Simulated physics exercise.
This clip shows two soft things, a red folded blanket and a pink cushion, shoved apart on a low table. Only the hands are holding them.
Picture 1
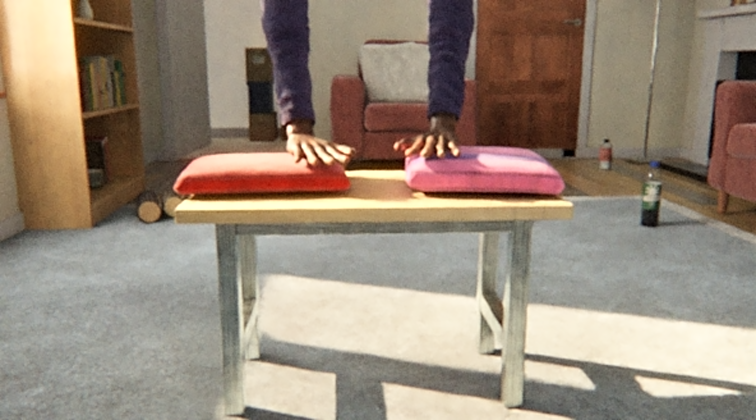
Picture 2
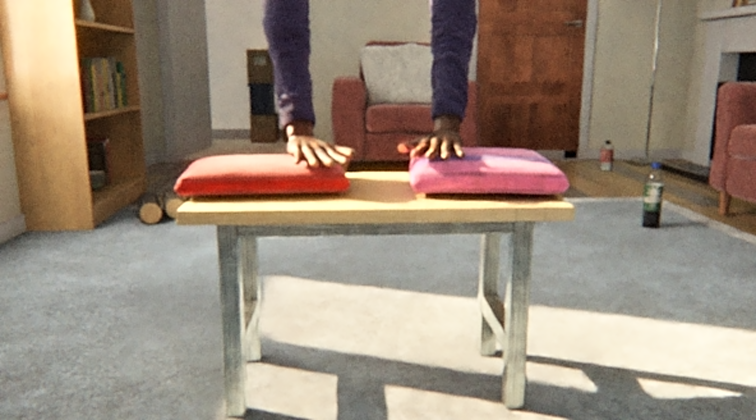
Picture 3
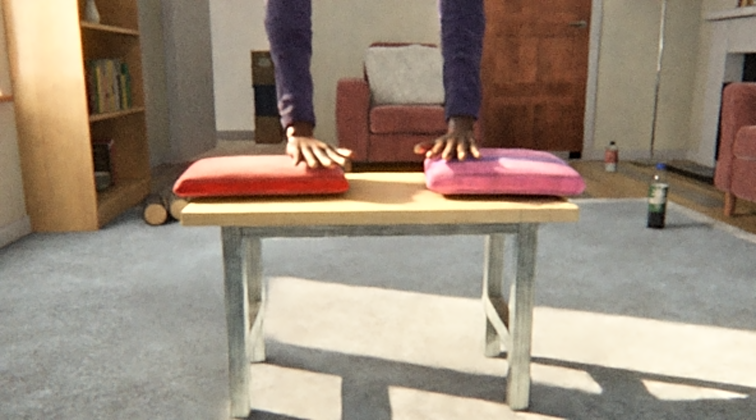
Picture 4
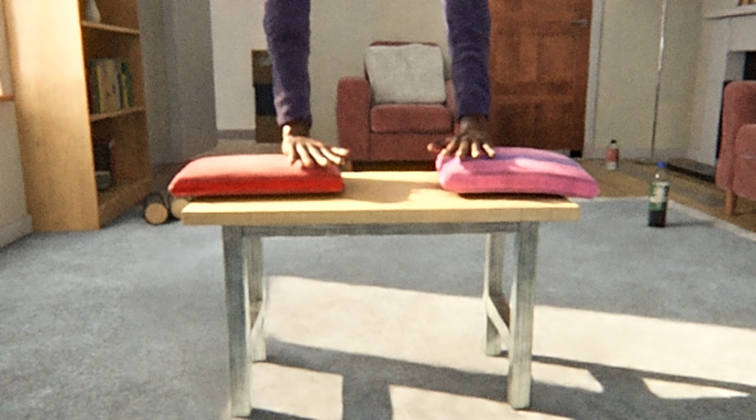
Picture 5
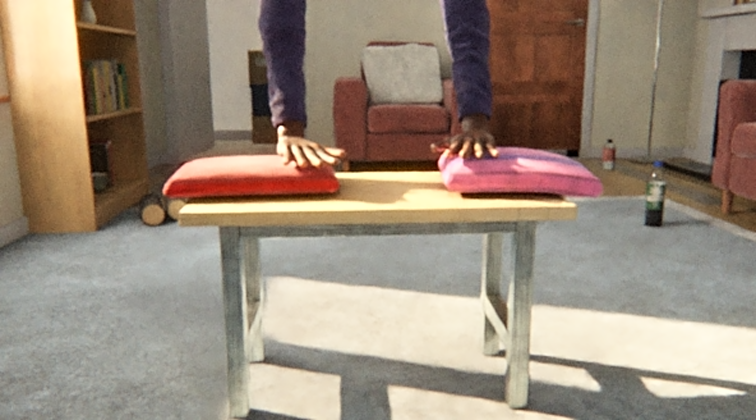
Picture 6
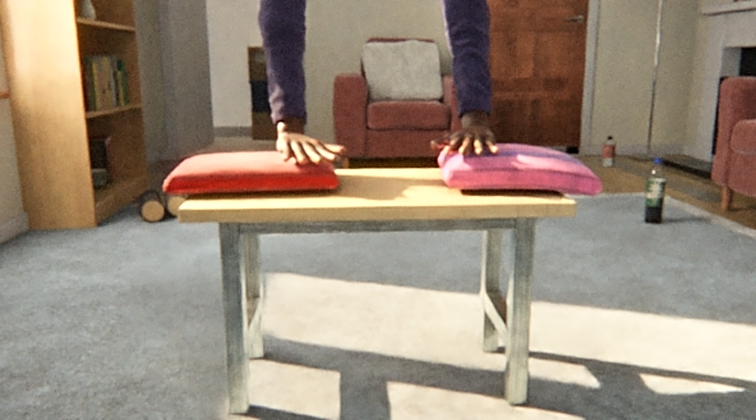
At first, two hands press on a red folded blanket and a pink cushion lying near each other on a low wooden table. The right hand slides the cushion a short way right, then the left hand nudges the blanket slightly left, leaving both jutting past the table's ends, with the hands still on them.
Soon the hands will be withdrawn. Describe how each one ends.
I'd say the red folded blanket ends up still on it; I'd say the pink cushion ends up still on it.
Then, 0.68 s after the last picture, folded blanket lying still; cushion lying still.
At rest, folded blanket lying still; cushion lying still. The red folded blanket remains on top and the pink cushion holds its place.
